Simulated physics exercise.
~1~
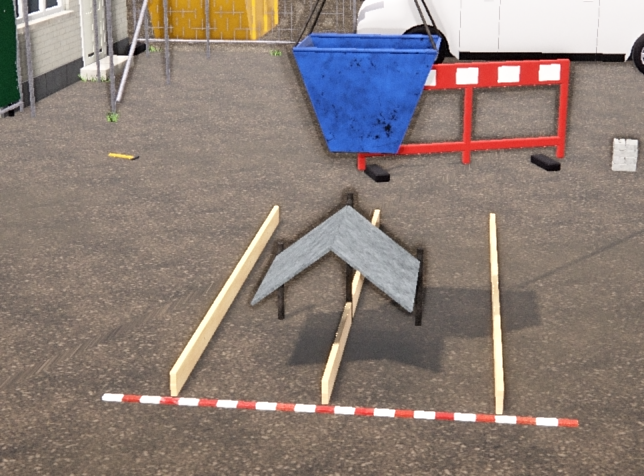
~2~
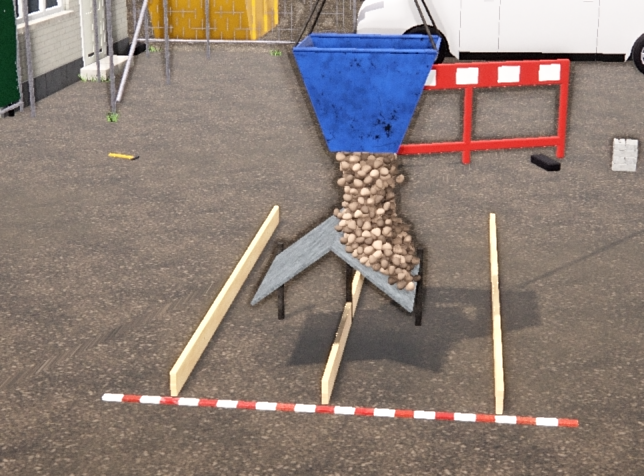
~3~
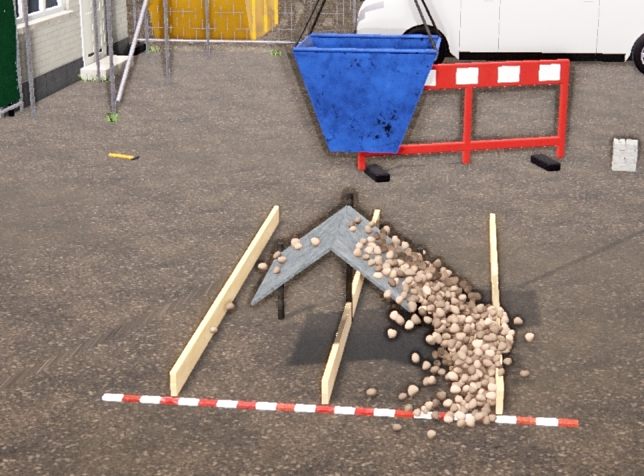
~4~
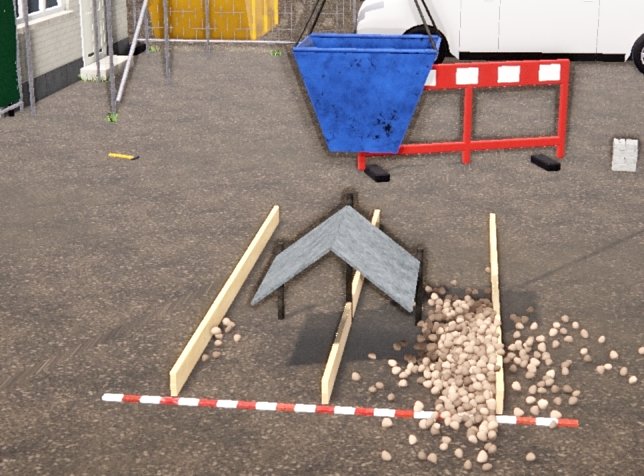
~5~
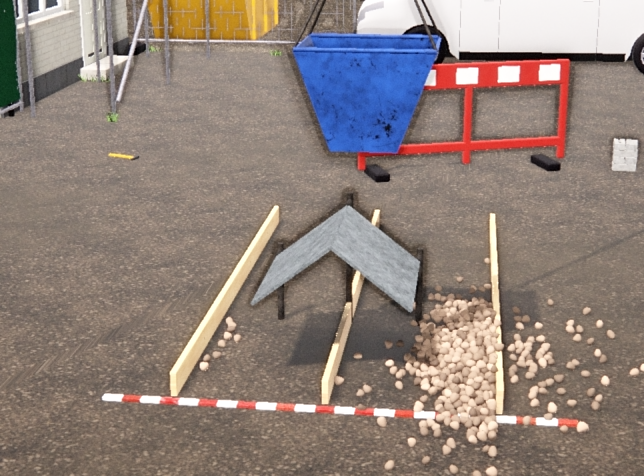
We see a blue skip above a grey peaked slope as rounded stones pour from it, slide down the right side and pile up mostly between the middle and right planks, with some scattered beyond the right plank and a few lying in the left bay.
